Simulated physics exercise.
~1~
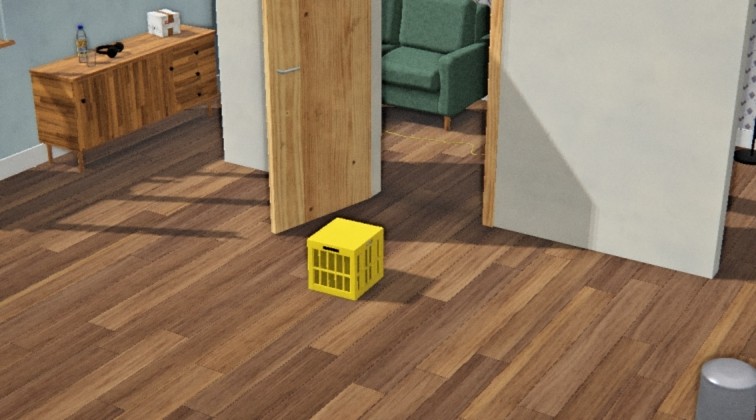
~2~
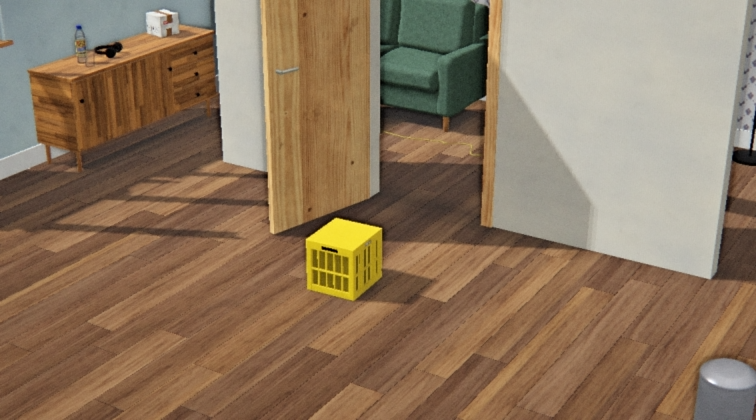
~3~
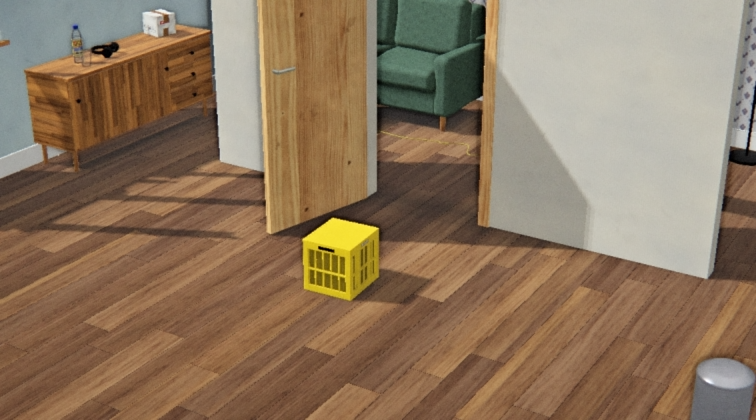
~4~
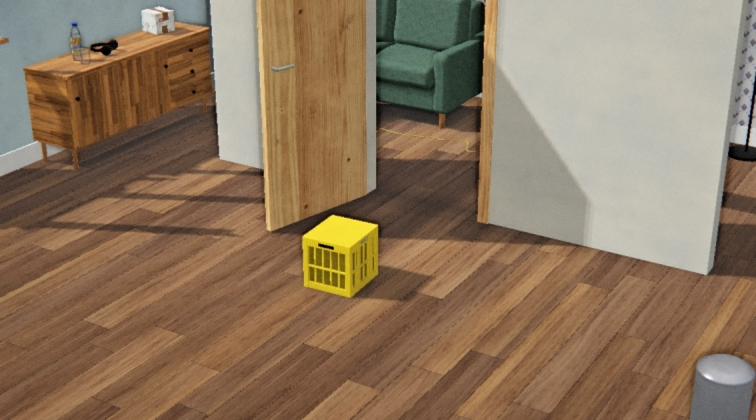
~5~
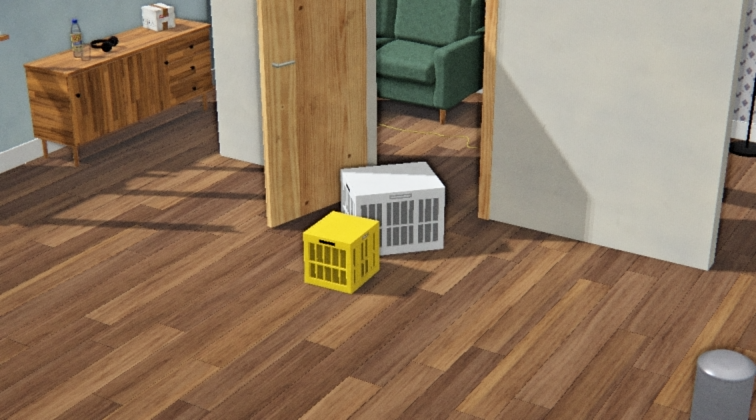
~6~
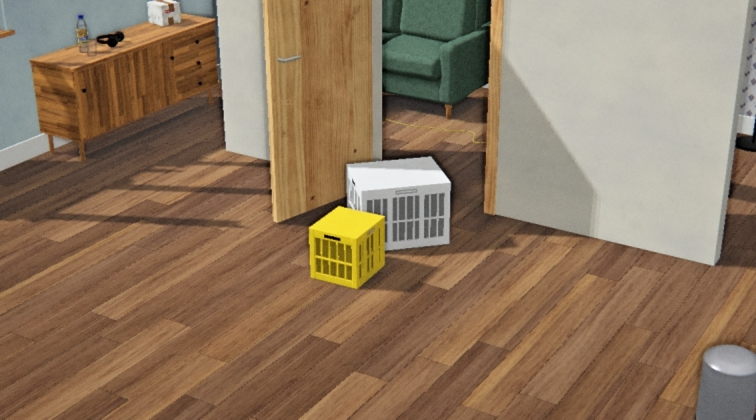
A white chest appeared behind the yellow crate on the wooden floor, beside the wide-open door, while the crate and door stayed still and the view shifted only slightly.
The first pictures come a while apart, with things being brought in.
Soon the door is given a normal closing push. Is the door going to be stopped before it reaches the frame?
Yes, it is stopped.
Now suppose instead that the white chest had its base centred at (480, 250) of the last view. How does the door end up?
The door goes all the way after that.
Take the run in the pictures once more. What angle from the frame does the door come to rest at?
Roughly 75°.
Then, 0.40 s past the last view, door at 100°.
Then, 0.70 s past the last view, door at 91°.
Then, 0.90 s past the last view, door at 83°.
Then, 1.10 s past the last view, door at 75°.
Finally, door at 73°; both still in place. Final places as the last picture's camera would see them, white chest near (399, 204).
